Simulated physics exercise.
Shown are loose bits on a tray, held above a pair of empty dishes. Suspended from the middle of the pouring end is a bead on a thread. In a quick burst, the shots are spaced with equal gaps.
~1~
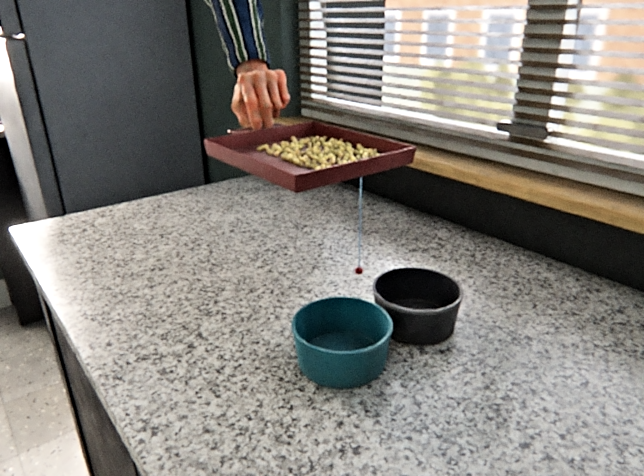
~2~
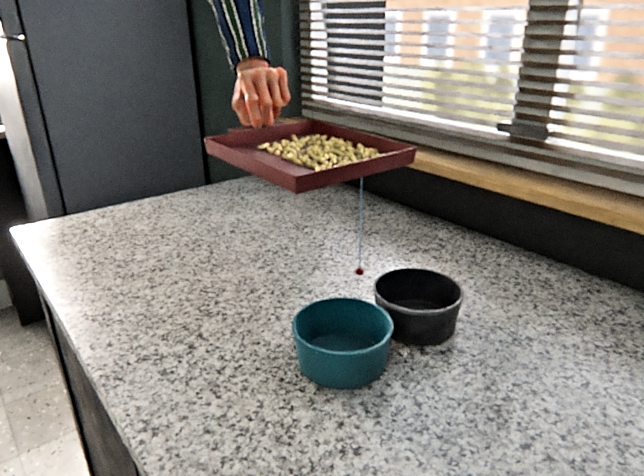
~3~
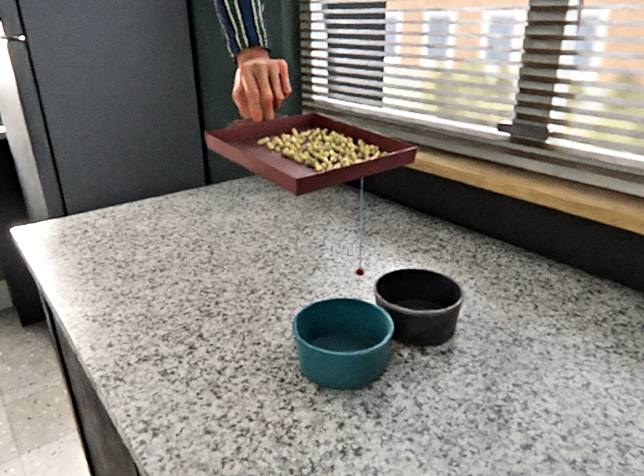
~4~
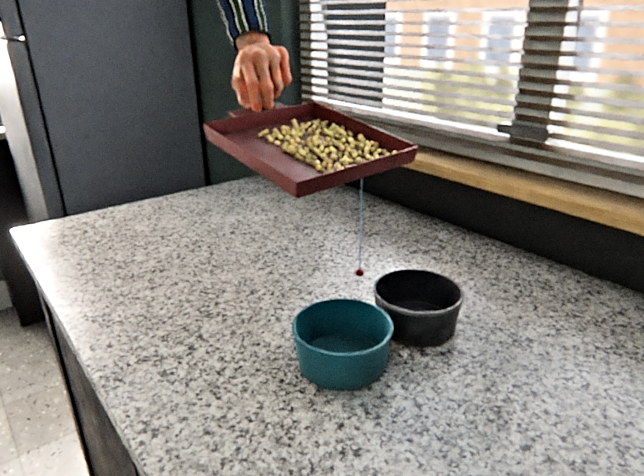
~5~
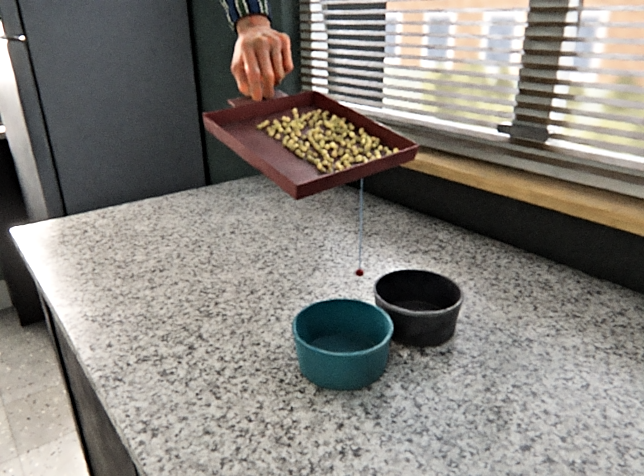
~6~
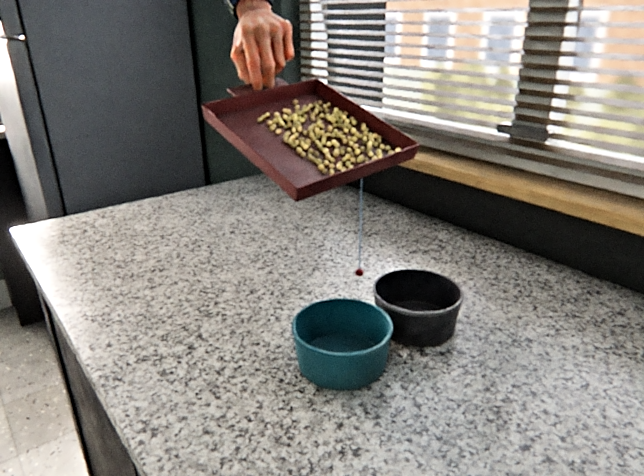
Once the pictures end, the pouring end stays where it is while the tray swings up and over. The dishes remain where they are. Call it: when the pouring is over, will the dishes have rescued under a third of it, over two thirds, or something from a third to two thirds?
I'd call it over two thirds rescued.
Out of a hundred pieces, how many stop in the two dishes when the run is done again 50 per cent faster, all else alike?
I'd say 80 percent or thereabouts.
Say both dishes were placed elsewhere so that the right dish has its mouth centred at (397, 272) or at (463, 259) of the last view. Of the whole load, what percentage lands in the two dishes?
Roughly 80 per cent, then roughly 0 per cent.
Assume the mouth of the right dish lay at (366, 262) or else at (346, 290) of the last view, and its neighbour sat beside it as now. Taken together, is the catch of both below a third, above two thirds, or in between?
Below one third; one to two thirds.
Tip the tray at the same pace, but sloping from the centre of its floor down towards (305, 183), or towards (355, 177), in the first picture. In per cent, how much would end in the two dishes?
Respectively 20 % and 90 %.
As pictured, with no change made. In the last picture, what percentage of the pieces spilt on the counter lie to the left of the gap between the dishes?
Close to 80 per cent.
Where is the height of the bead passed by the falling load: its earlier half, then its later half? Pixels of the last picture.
Roughly at (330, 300) first, and then at (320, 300).
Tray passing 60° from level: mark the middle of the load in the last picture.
I'd put the middle of the pieces at roughly (339, 171).
Shortly afterwards, tray tipped steeply; all but a few on the tray; only a few in the left dish; only a few in the air.
Next, tray tipped right over; the bulk on the tray; a little in the left dish; only a few outside both; a little in the air.
Some moments later, tray tipped past a quarter turn; the bulk in the left dish; only a few in the right dish; near a quarter outside both; only a few in the air.
In the end, tray tipped past a quarter turn; the bulk in the left dish; only a few in the right dish; near a quarter outside both.
